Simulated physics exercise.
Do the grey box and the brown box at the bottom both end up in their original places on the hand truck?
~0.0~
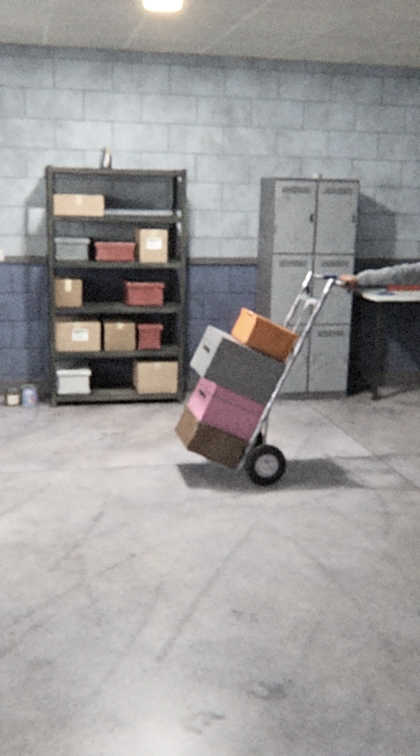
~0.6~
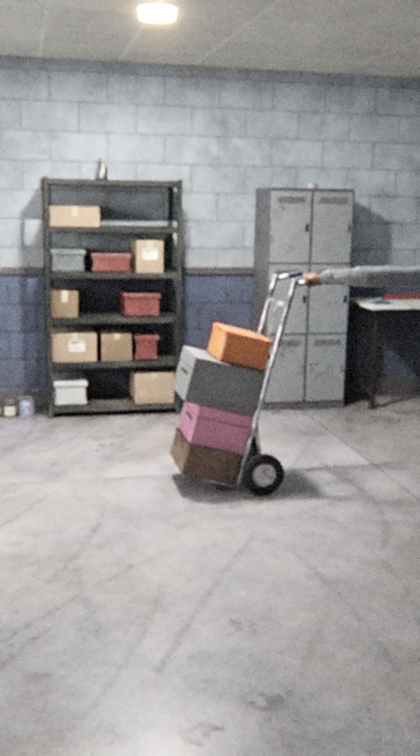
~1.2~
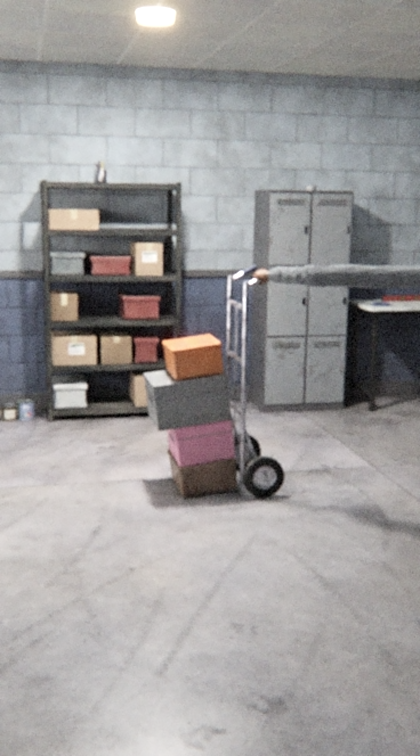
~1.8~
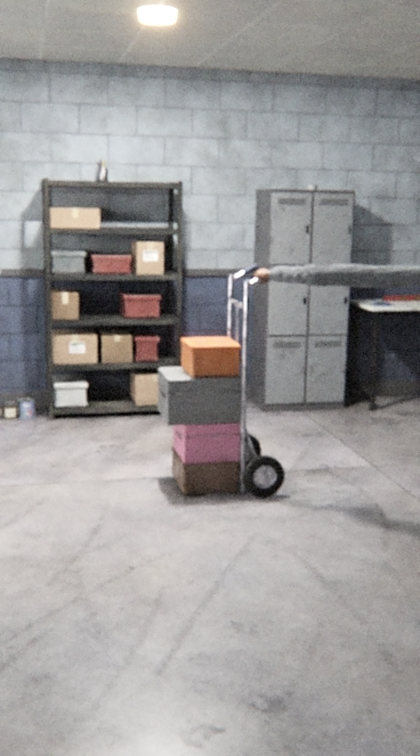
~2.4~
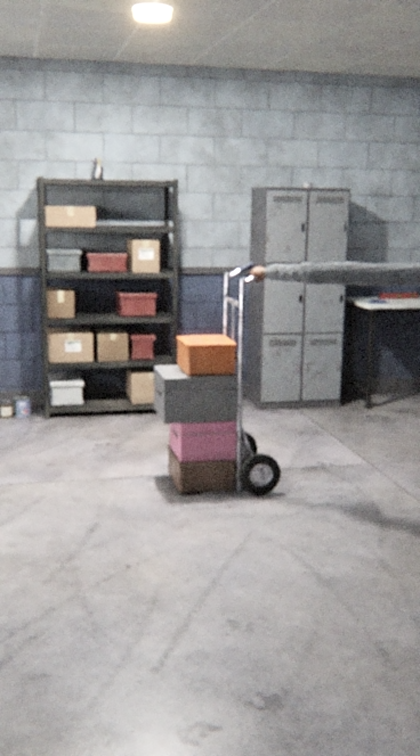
Yes, both do. Once the truck stands upright, the grey box and the brown box sit where they began in the stack.
